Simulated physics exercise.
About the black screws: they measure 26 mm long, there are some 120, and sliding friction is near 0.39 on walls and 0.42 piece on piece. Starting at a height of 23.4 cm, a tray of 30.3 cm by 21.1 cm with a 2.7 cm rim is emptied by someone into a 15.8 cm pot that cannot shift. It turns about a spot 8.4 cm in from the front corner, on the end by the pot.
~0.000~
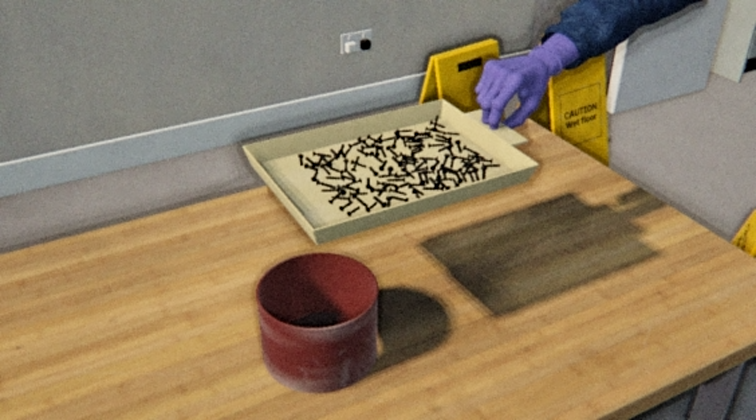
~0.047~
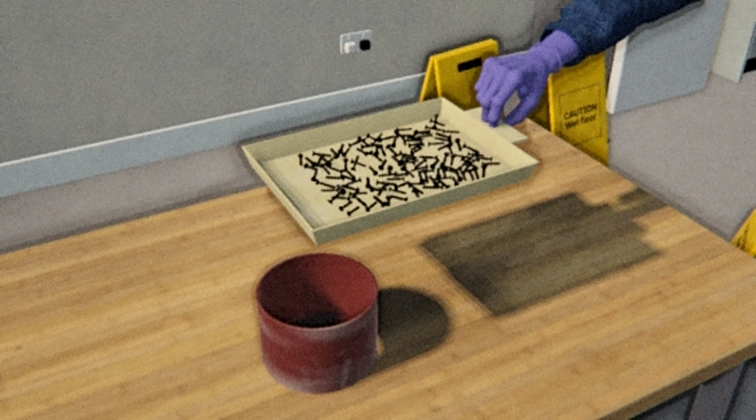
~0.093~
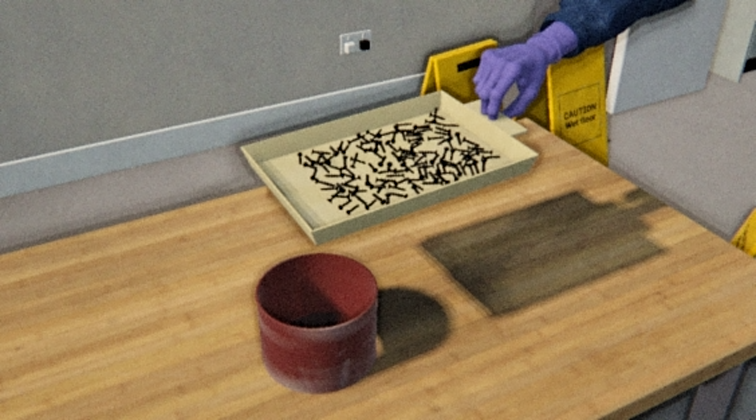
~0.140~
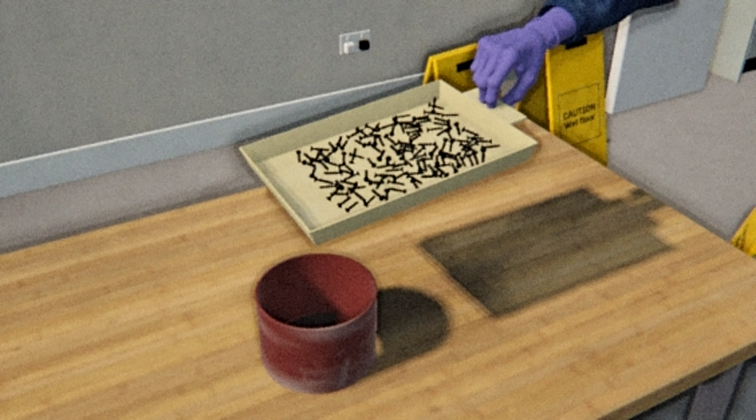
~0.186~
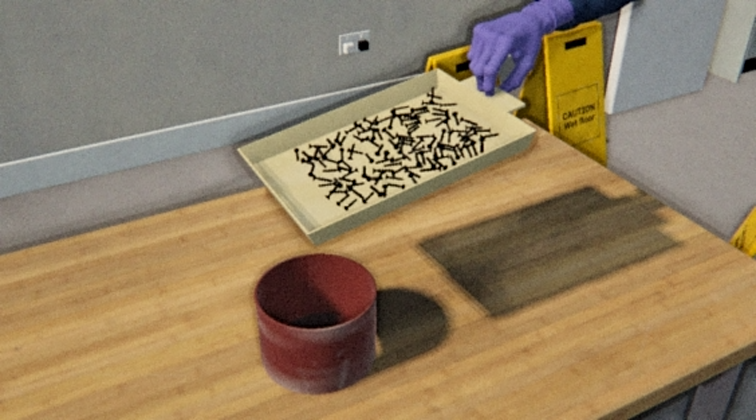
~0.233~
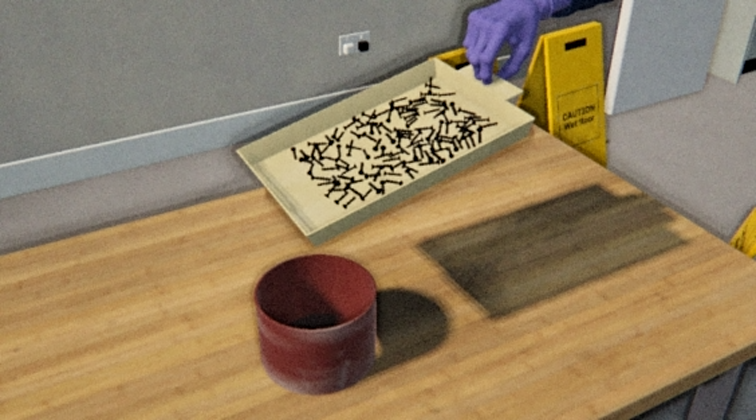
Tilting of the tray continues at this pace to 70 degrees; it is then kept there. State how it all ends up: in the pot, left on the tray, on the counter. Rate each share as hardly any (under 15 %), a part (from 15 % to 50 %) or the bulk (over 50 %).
Pot: Hardly any; left on the tray: The bulk; counter: A part.
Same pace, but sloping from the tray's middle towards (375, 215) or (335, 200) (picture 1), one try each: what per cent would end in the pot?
That would be close to 5 per cent and then close to 0 per cent.
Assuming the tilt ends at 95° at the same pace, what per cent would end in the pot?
Estimated share: About 10 %.
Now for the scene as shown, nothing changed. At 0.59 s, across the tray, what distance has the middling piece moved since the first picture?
By then it sits near 7 cm from where it began.
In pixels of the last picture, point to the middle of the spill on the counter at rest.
I'd put it near (211, 371).
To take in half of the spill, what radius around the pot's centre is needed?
That comes to near 18 cm.
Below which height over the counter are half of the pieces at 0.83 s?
Roughly 24 centimetres, more or less.
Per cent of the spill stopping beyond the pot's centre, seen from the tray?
Near 90 in a hundred.
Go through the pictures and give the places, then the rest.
In the first frame, tray tilt 0 degrees, front corners at (317, 225) and (530, 163); middle of the pieces at (406, 163); pot at (317, 288).
In the second frame, tray tilt 1 degrees, front corners at (316, 225) and (530, 161); middle of the pieces at (405, 162).
In the third frame, tray tilt 3 degrees, front corners at (315, 226) and (529, 154); middle of the pieces at (405, 158).
In the fourth frame, tray tilt 6 degrees, front corners at (313, 226) and (529, 142), lowest corner left front; middle of the pieces at (404, 152).
In the fifth frame, tray tilt 10 degrees, front corners at (311, 227) and (527, 130), lowest corner left front; middle of the pieces at (402, 145).
In the sixth frame, tray tilt 13 degrees, front corners at (310, 229) and (525, 118), lowest corner left front; middle of the pieces at (400, 139); pot at (316, 290). The tray's pace is about 75 degrees a second.
After 0.59 s, tilt 41 degrees; the tray holds 100 %, the pot 0 %.
After 0.83 s, tilt 59 degrees; the tray holds 95 %, the pot 0 %.
Then, at 1.18 s, tilt 70 degrees; the tray holds 75 %, the pot 0 %.
In the end, at 2.3 s, pot 0 %, tray 75 %, counter 25 %.
